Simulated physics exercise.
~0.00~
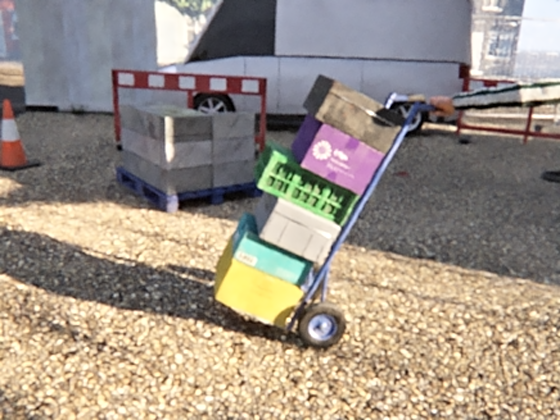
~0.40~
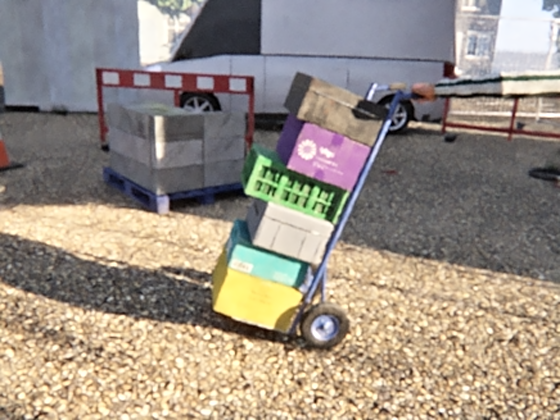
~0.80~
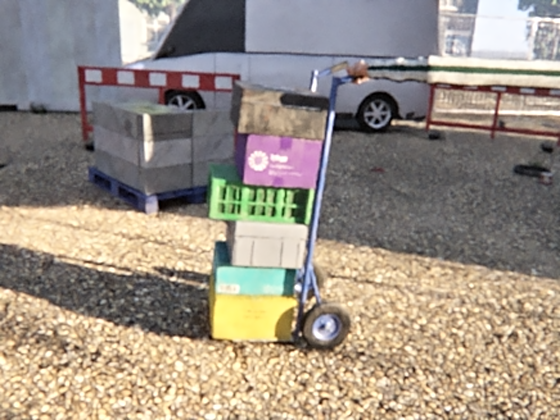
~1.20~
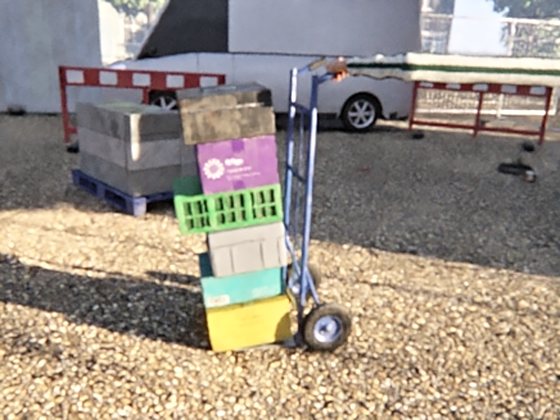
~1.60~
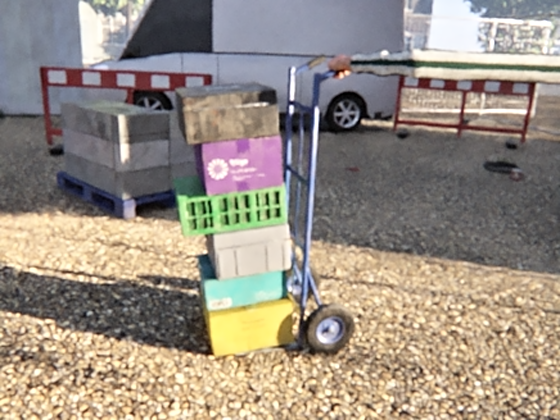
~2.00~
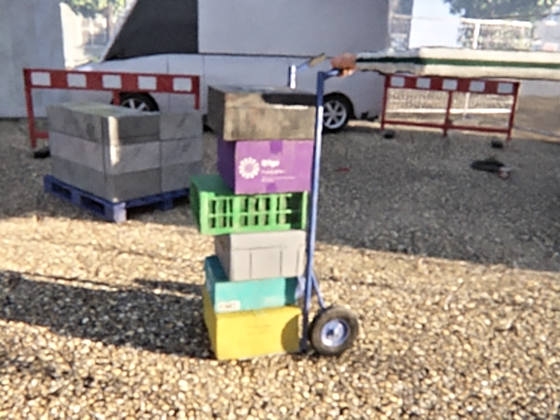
We see a hand gripping a blue hand truck stacked with six boxes and crates, yellow at the bottom and black on top, as it swings from leaning back to upright, tipping the stack leftward; it then settles slightly back, with everything still stacked.
